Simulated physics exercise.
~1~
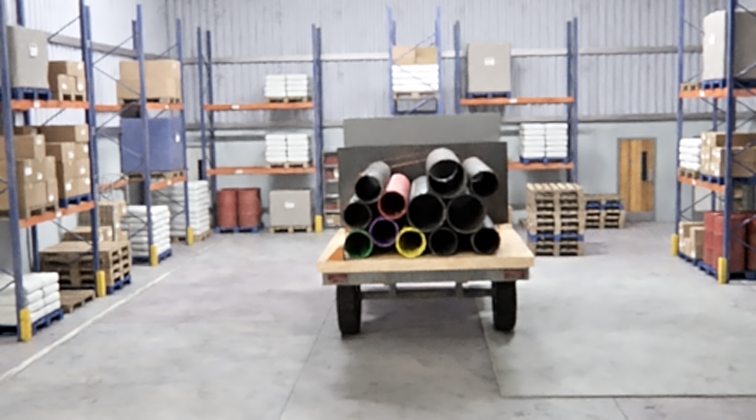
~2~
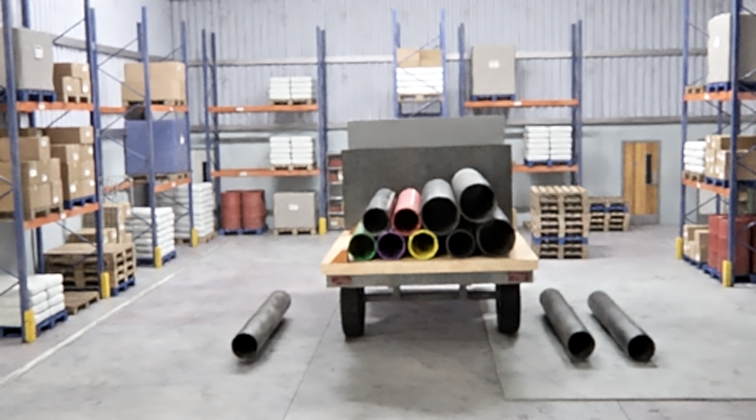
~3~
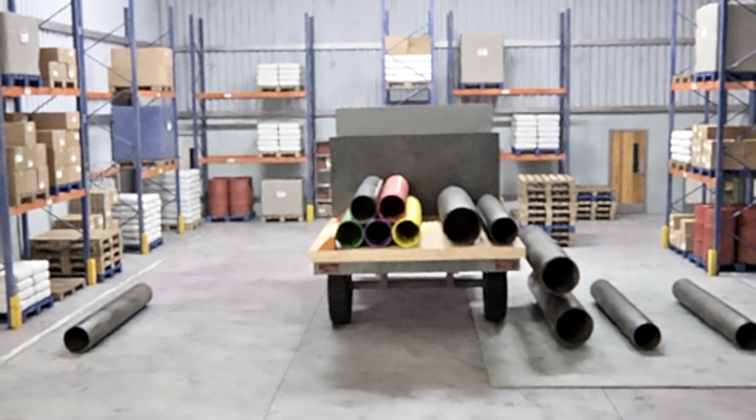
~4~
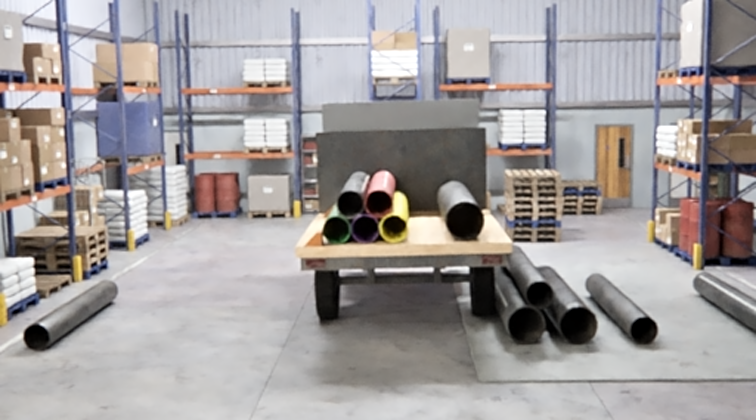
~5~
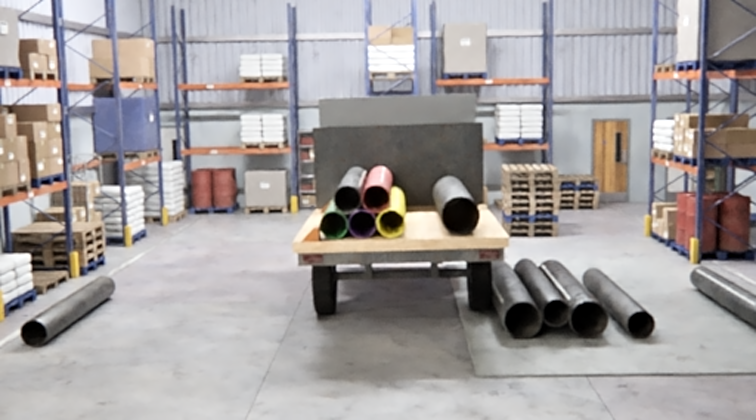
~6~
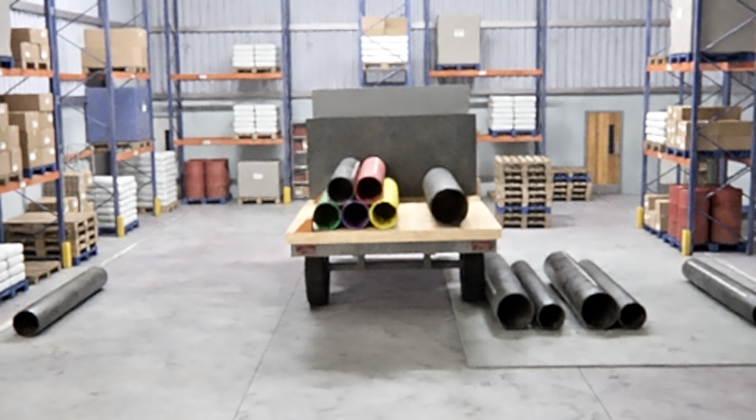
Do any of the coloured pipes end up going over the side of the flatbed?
No, all of them stay aboard. The green, purple and yellow pipes remain on the deck, and the red one rests on top of others.
